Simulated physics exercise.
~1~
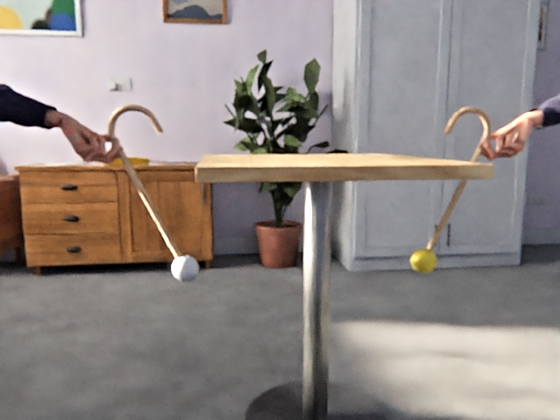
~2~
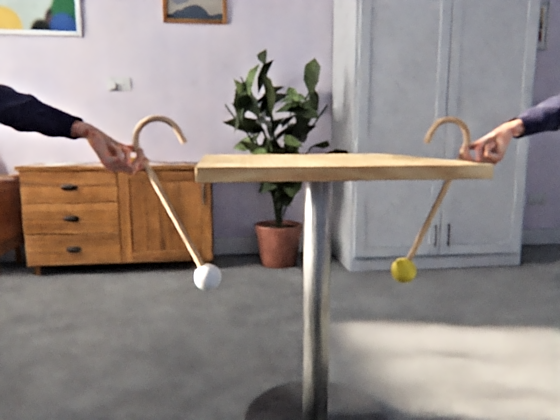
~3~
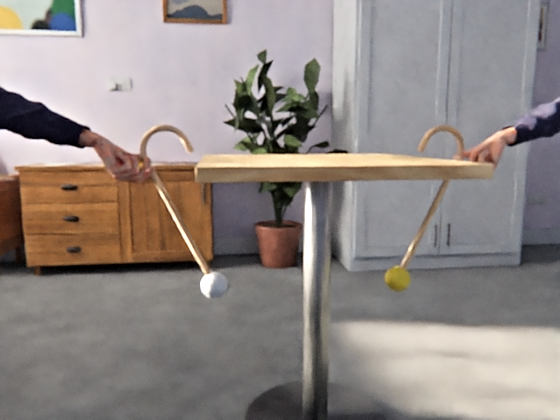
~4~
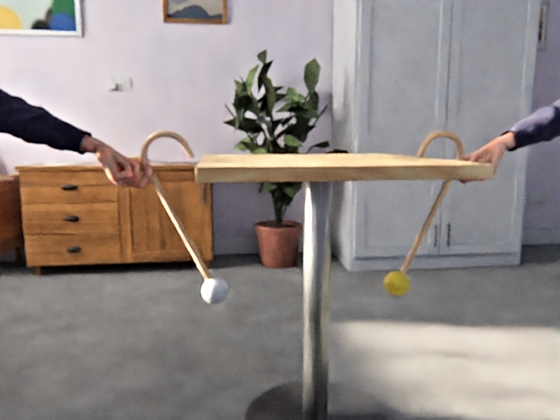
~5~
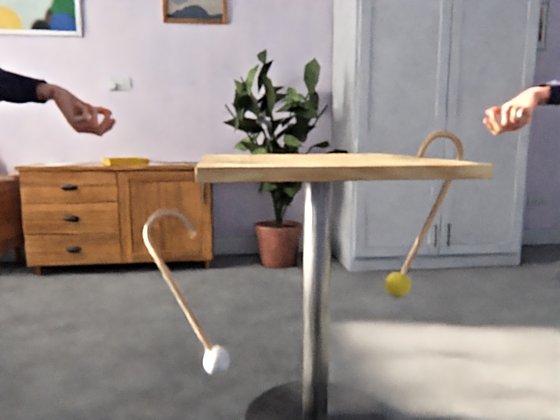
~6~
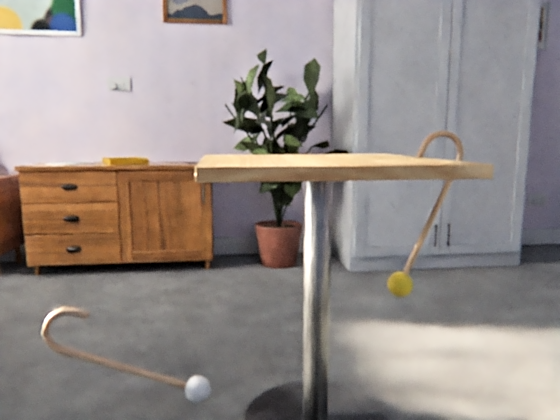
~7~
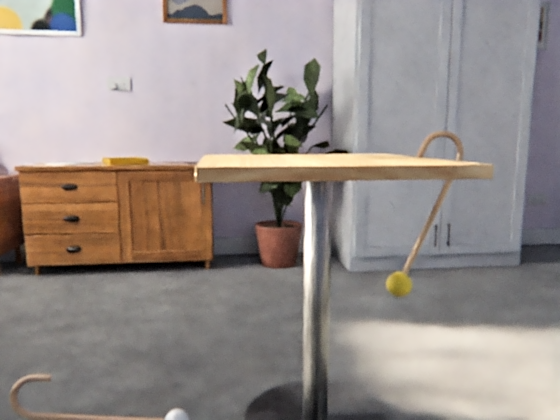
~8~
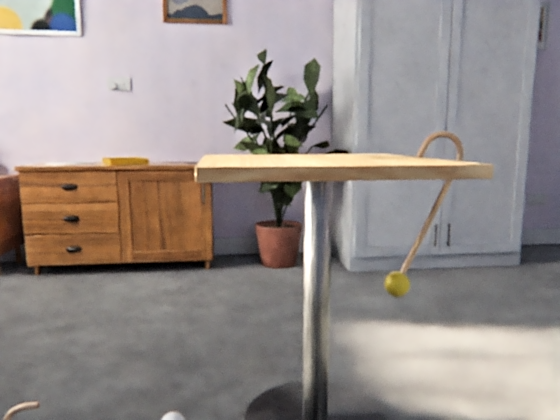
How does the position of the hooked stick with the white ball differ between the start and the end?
At the start it is held up by a hand just left of the table. By the end it is far lower and a little further left, partly out of view at the bottom left.
Room with table, two hands lowering and releasing hooked sticks at its edges, the white-ended one falling, the yellow-ended one hanging.
